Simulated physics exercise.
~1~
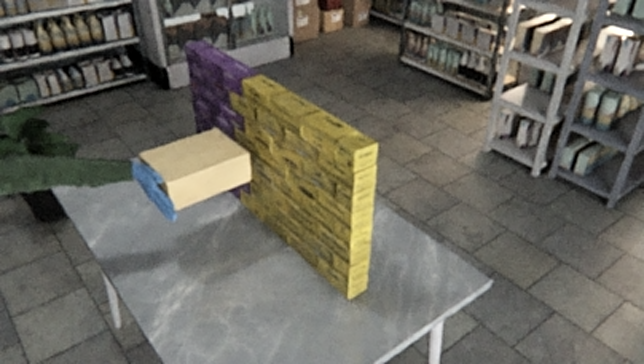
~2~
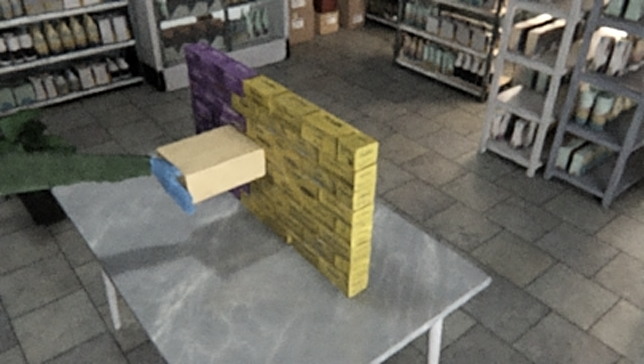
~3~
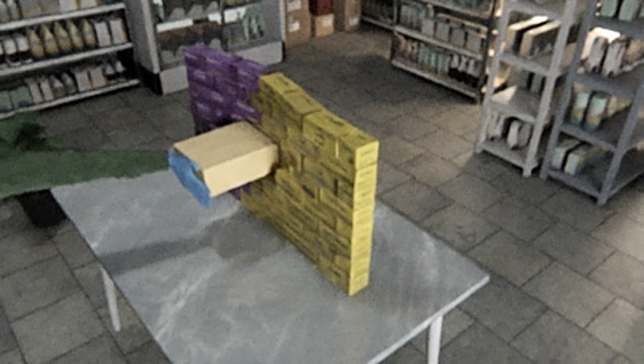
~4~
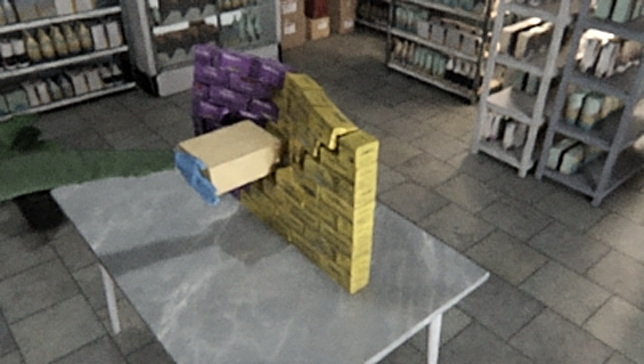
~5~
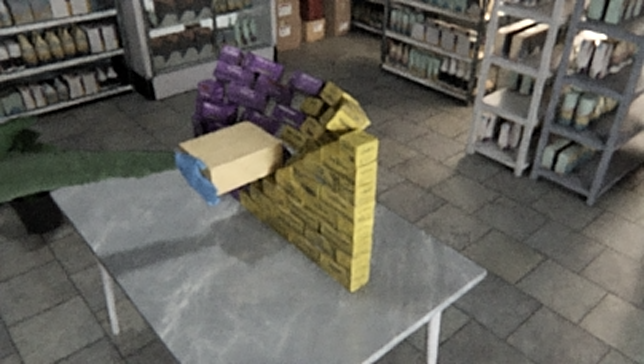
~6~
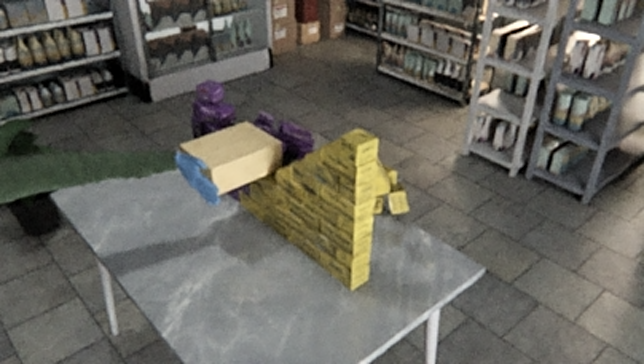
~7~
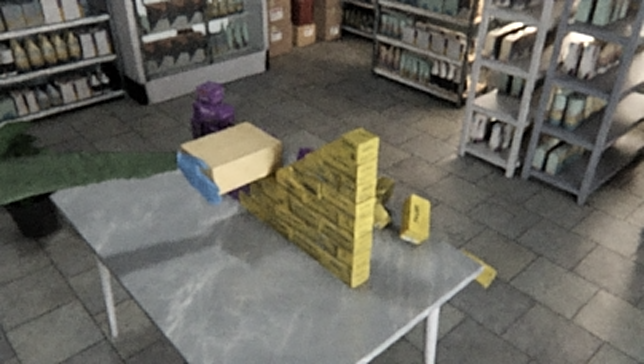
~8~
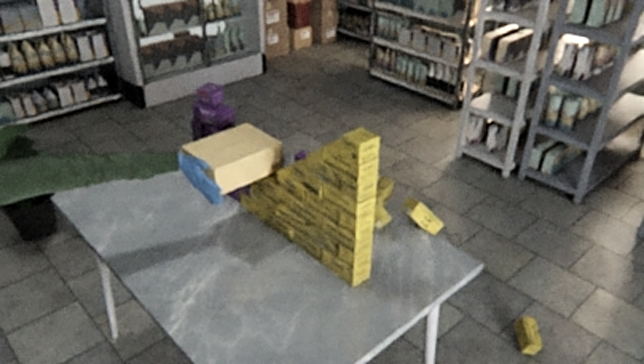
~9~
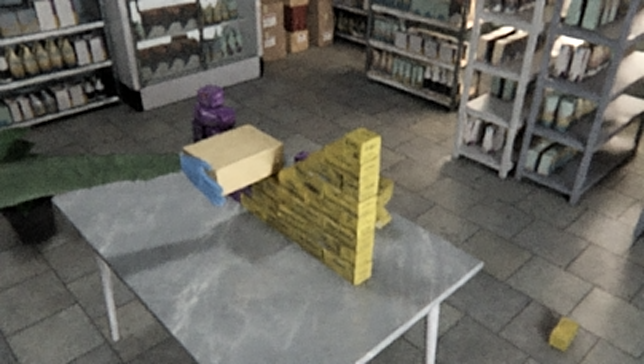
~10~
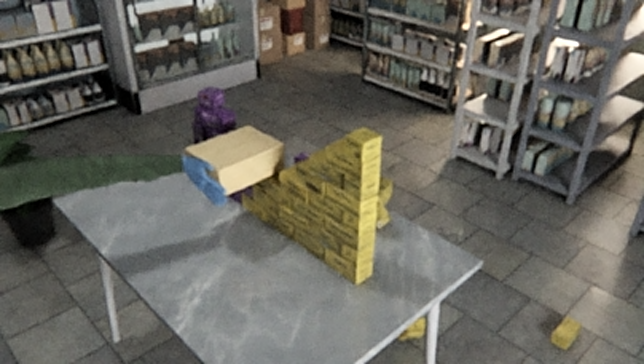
A blue-ended wooden block slid level into a wall of purple and yellow packets on a table and pushed until the upper part toppled off the far side, leaving a sloping yellow section standing and a few yellow packets on the floor.
